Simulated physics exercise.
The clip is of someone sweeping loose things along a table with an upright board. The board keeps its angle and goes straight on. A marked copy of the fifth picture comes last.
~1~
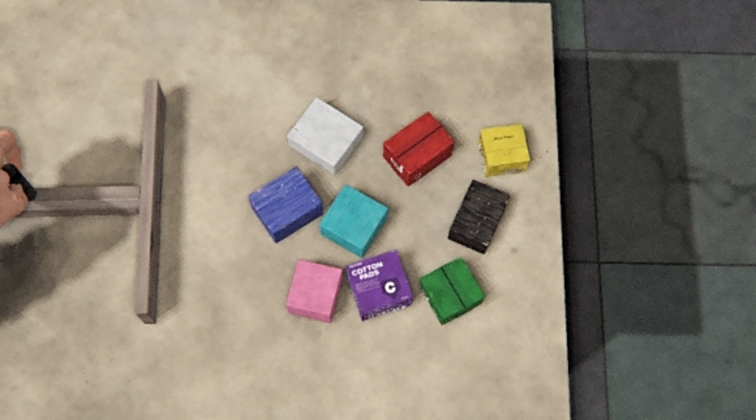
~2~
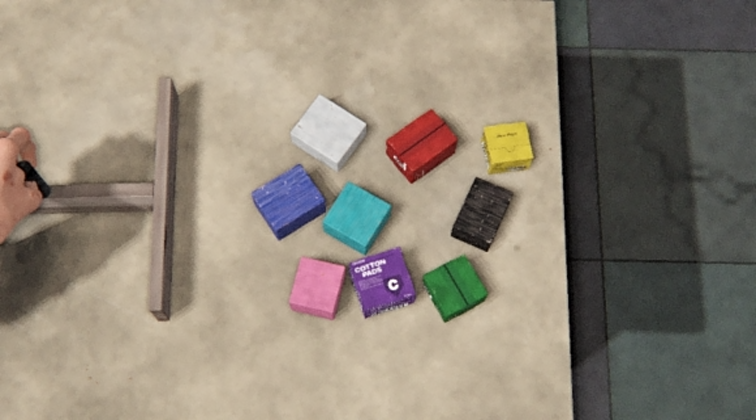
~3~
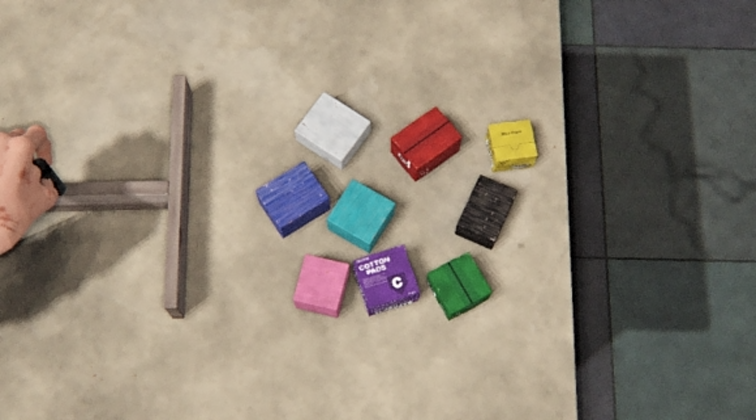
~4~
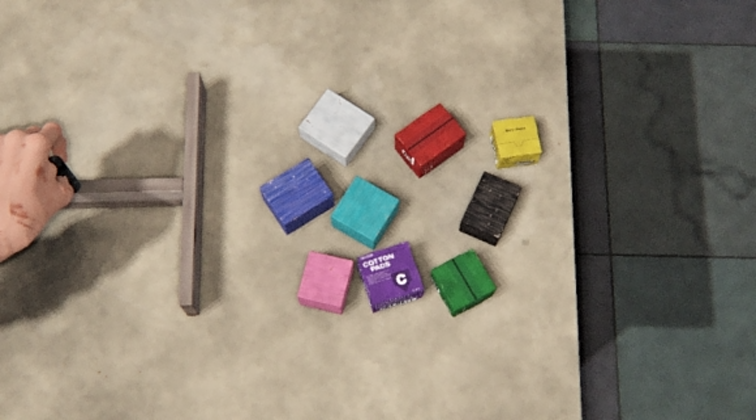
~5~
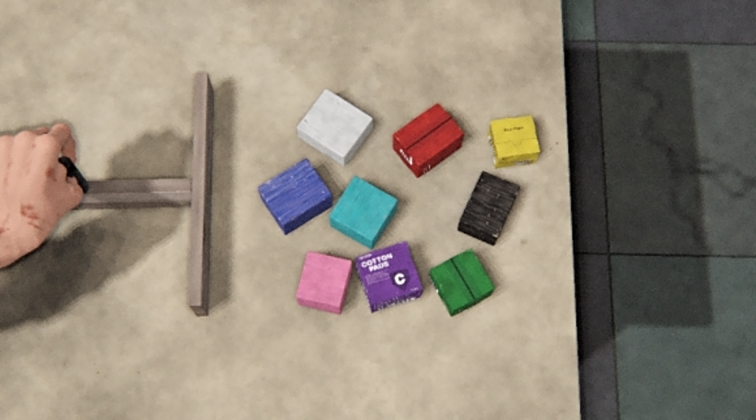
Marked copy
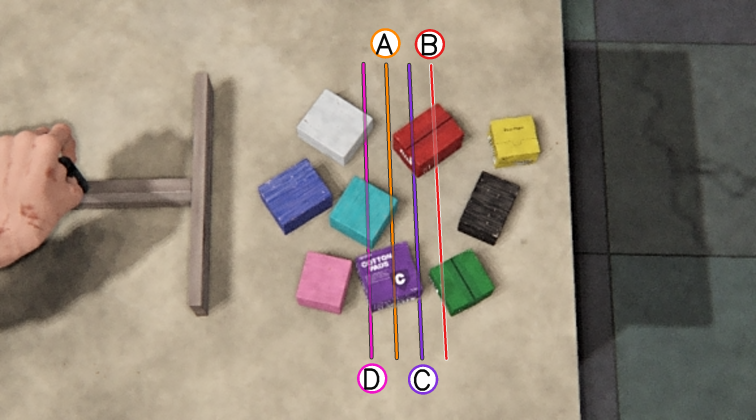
A hand slid an upright wooden board a short way to the right across a table, narrowing the gap to nine loose, colourful blocks and packets, which stayed practically where they were, untouched.
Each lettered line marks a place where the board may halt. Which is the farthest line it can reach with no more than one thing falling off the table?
As far as mark B.
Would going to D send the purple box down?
No.
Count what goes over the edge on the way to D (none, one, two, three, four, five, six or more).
By then, none.
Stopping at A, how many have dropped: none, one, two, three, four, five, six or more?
By then, none.
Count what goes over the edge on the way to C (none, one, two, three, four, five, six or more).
By then, none.
On the copy, A at (391, 204); B at (438, 205); C at (415, 205); D at (367, 204).
On B. First, board (284, 186); turquoise block (381, 218); blue block (329, 196).
Then, board (369, 188); green box (502, 287); black block (497, 210).
Finally, board (435, 189); green box (569, 292); yellow packet (561, 147); none fallen.
By contrast, A is within the limit but short; C is within the limit but short; D is within the limit but short.
